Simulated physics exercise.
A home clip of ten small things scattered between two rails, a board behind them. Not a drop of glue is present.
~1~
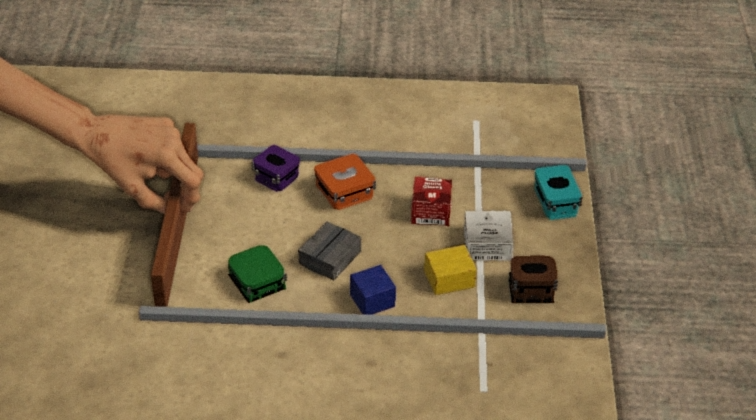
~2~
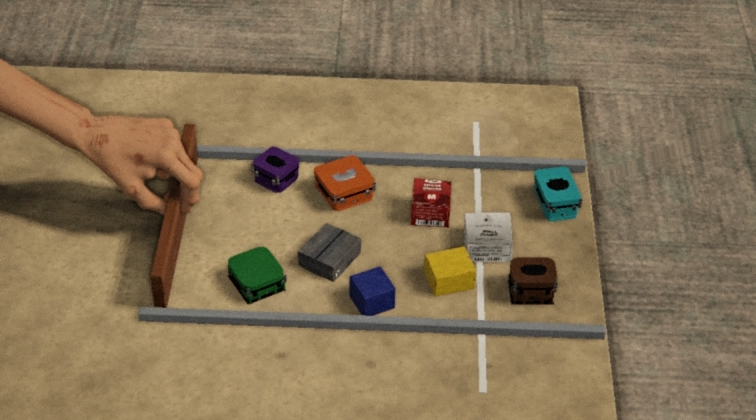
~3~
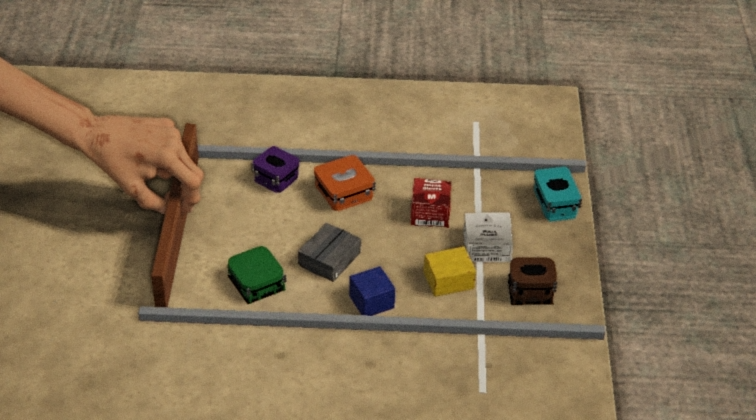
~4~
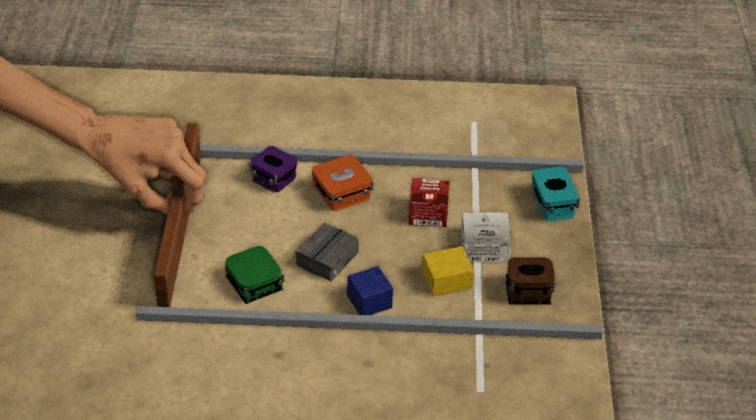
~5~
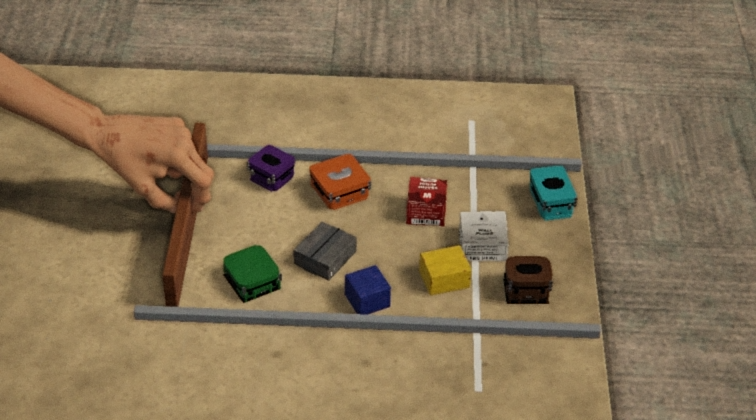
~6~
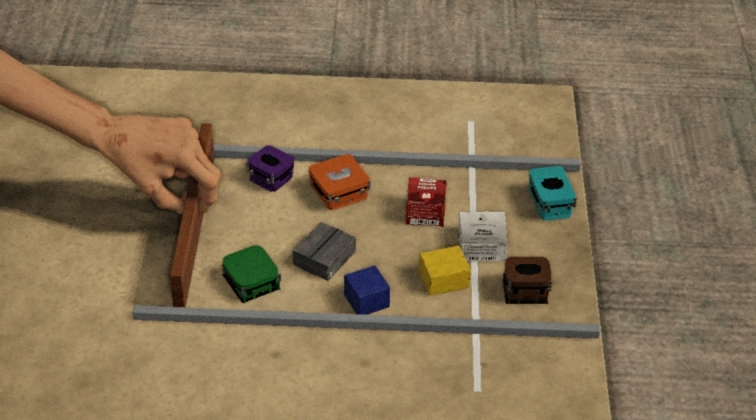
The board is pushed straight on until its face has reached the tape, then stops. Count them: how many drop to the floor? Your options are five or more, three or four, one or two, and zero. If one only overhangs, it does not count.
My pick is zero.
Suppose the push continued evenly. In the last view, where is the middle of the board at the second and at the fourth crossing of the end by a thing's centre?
The first one at (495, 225), the next at (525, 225).
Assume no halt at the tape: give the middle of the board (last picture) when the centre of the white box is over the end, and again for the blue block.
The middle is at (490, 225) when it's the white box, and at (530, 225) when it's the blue block.
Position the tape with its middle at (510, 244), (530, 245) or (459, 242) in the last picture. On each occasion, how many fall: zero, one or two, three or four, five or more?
Lab note - count per position: One or two; three or four; none.
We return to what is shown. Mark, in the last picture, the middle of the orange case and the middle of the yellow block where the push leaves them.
Going in order, first (504, 204) and next (536, 268).
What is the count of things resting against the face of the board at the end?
The answer is 4.
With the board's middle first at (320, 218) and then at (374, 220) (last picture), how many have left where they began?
Moved so far: 5, later 8.
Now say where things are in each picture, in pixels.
The first frame shows turquoise case (557, 193); brown case (533, 280); white box (488, 236); board (176, 212); tape (480, 242).
The second frame shows brown case (532, 281); green case (256, 275).
The third frame shows white box (488, 237); orange case (344, 184).
The fourth frame shows turquoise case (554, 194); yellow block (447, 271).
The fifth frame shows brown case (528, 280); board (187, 212).
The sixth frame shows turquoise case (551, 194); brown case (527, 280); white box (483, 237); board (194, 213); tape (474, 242).
Soon after, none off yet; turquoise case at rest near (551, 194); brown case at rest near (527, 280); white box at rest near (483, 237).
After that, none off yet; turquoise case at rest near (551, 194); brown case at rest near (527, 280); white box moving near (486, 239).
And then, none off yet; turquoise case at rest near (551, 194); brown case moving near (537, 283); white box displaced about its own width near (536, 249).
In the end, the number that fall off is zero.
